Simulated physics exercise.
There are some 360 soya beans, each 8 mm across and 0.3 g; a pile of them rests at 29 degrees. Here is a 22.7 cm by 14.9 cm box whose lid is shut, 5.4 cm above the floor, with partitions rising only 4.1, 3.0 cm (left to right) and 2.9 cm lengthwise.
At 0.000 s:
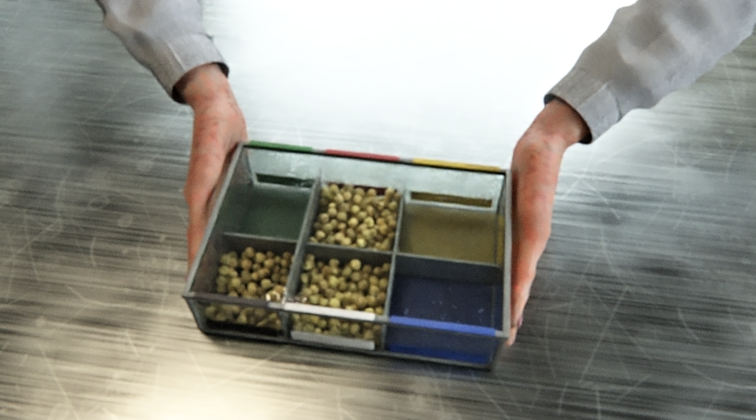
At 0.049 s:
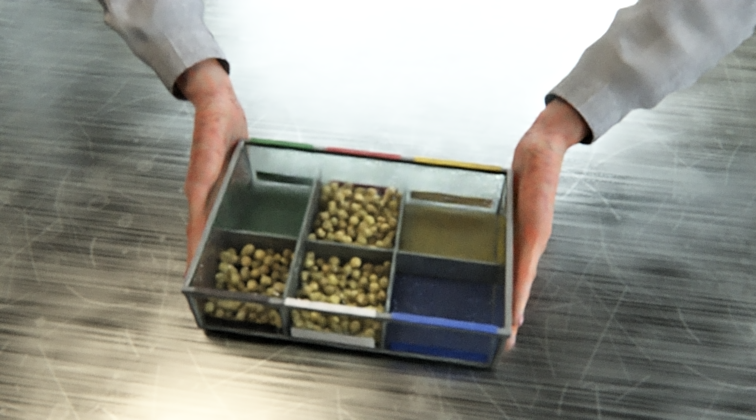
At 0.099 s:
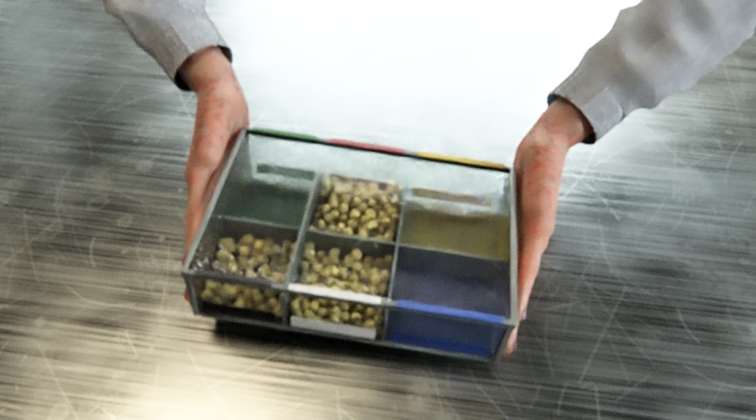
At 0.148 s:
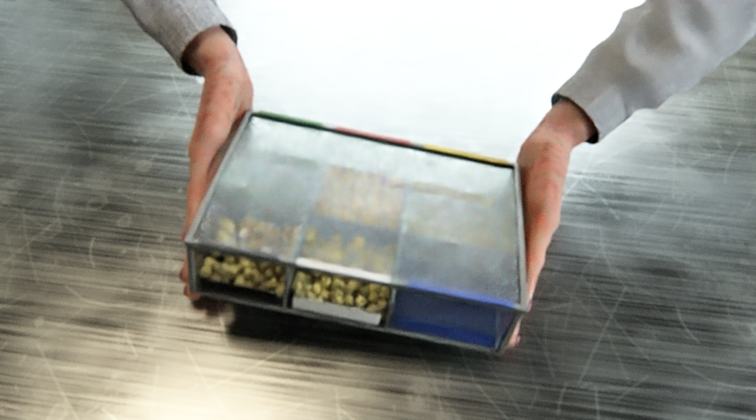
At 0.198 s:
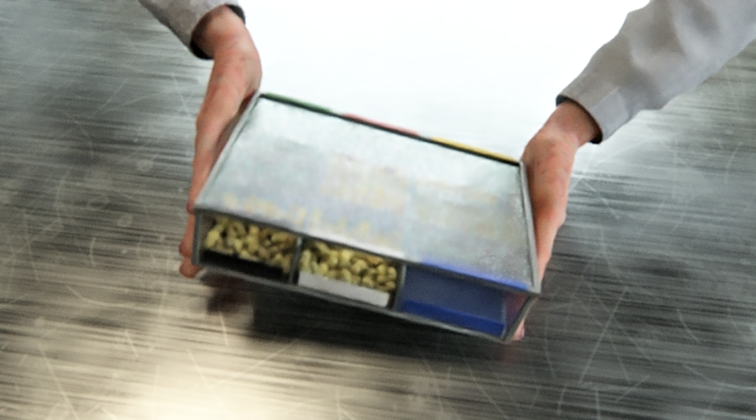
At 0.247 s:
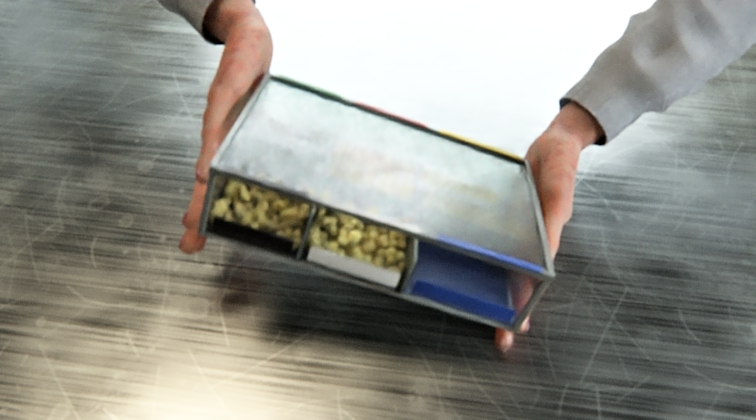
A shallow, clear-lidded box with soya beans in three of its six coloured compartments was lifted by two hands and tilted, its right side dipping lower than its left above a scratched metal surface.
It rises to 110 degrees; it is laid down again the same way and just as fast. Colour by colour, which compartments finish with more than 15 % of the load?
Red: Yes, blue: No, green: No, yellow: Yes, white: No, black: No.
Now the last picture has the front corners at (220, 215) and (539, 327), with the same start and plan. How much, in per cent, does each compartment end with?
By the end red holds 0%, blue holds 25%, green holds 0%, yellow holds 60%, white holds 0% and black holds 10%.
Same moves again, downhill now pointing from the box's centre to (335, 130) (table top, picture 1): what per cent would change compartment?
The share would be about 55 percent.
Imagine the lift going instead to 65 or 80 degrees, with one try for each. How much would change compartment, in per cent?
15 and 50 %.
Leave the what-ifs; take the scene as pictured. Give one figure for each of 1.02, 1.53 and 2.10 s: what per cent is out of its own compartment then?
Roughly 50, 75, 75.
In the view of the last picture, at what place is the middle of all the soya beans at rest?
Centre at rest: Approx. (423, 221) px.
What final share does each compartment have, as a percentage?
Red 30; blue 0; green 10; yellow 60; white 0; black 0.
After 1.02 s, tilt 109 degrees; red 40 %, blue 5 %, green 5 %, yellow 30 %, white 10 %, black 10 %.
Then, at 1.53 s, tilt 47 degrees; red 35 %, green 10 %, yellow 60 %.
After 2.10 s, tilt 0 degrees; red 30 %, green 10 %, yellow 60 %.
By 2.7 s all is still; red 30 %, blue 0 %, green 10 %, yellow 60 %, white 0 %, black 0 %.
